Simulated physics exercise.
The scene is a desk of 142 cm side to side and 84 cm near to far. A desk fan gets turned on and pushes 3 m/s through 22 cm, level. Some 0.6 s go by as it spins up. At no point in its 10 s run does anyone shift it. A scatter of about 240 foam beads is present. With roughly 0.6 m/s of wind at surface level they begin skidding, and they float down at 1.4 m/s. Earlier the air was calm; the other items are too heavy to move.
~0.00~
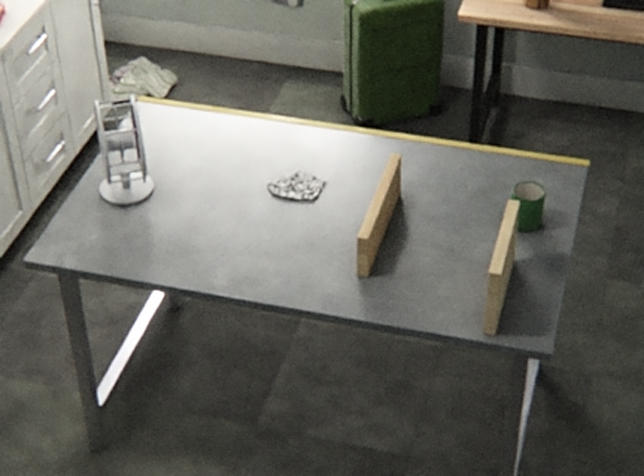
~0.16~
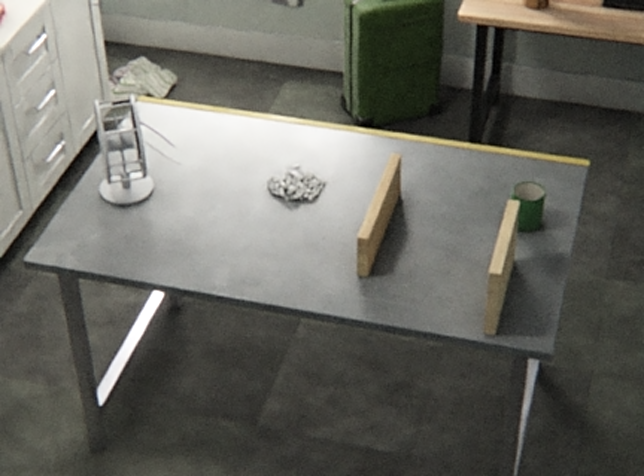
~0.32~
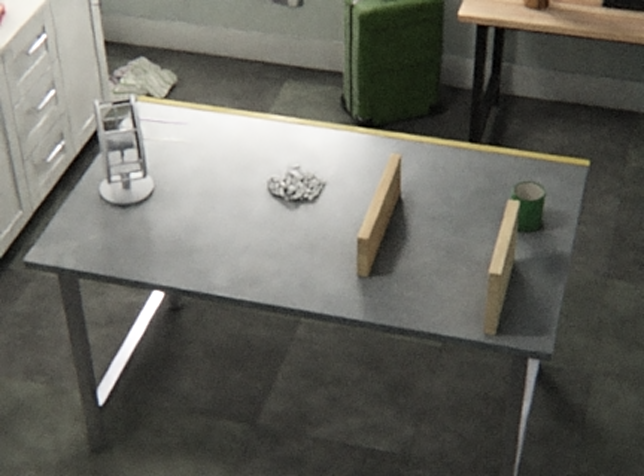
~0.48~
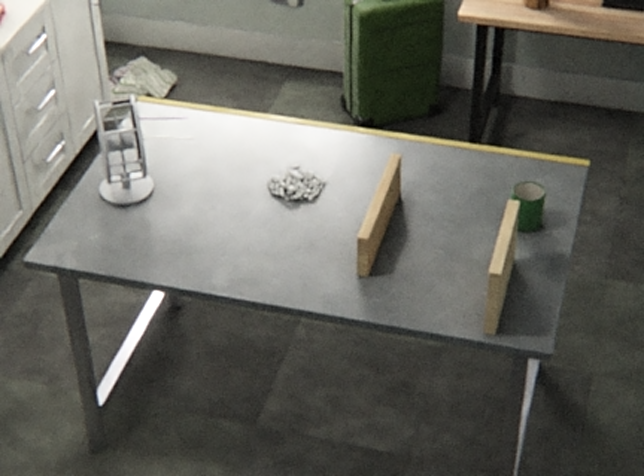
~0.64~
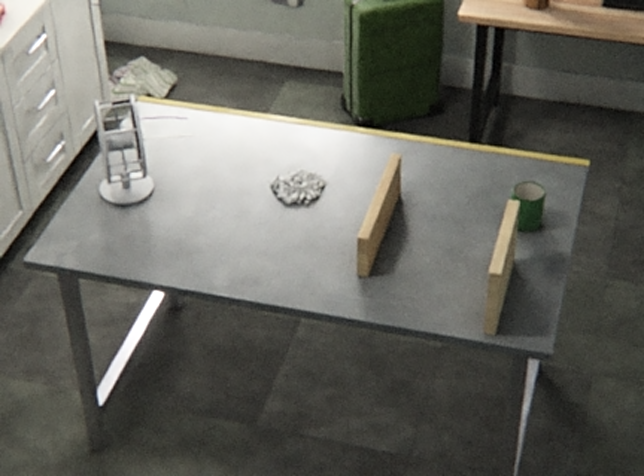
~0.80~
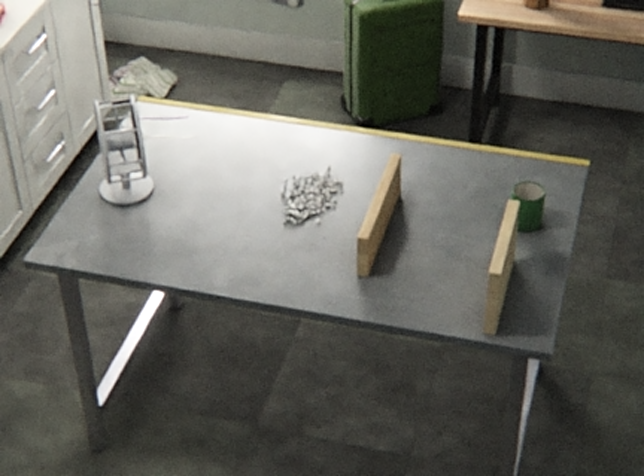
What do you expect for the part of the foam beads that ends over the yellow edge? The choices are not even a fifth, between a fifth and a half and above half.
The share falls short of one fifth.
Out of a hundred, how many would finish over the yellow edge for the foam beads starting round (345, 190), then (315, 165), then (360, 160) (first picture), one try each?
About 15, 80 and 80 in a hundred, in that order.
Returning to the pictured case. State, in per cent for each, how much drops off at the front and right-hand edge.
Roughly 0 % front, roughly 4 % right-hand.
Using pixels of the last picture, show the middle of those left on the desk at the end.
Around (352, 261).
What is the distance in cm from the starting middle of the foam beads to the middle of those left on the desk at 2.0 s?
Around 30 cm from the start.
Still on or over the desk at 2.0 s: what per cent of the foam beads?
Around 90 %.
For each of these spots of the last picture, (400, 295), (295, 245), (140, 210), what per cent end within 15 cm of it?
First spot near 15 %, second near 30 %, third near 0 %.
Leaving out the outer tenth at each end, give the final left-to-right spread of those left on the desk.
Looks like some 20 cm to me.
After 2.0 s, 5 % are over the yellow edge; the middle of those still in play is near (353, 243); 55 % have settled or left.
After 3.2 s, 5 % are over the yellow edge; the middle of those still in play is near (358, 248); 62 % have settled or left.
After 5.5 s, 6 % are over the yellow edge; the middle of those still in play is near (357, 254); 69 % have settled or left.
After 10.0 s, at the end, 7 % are over the yellow edge; the middle of those still in play is near (352, 261).
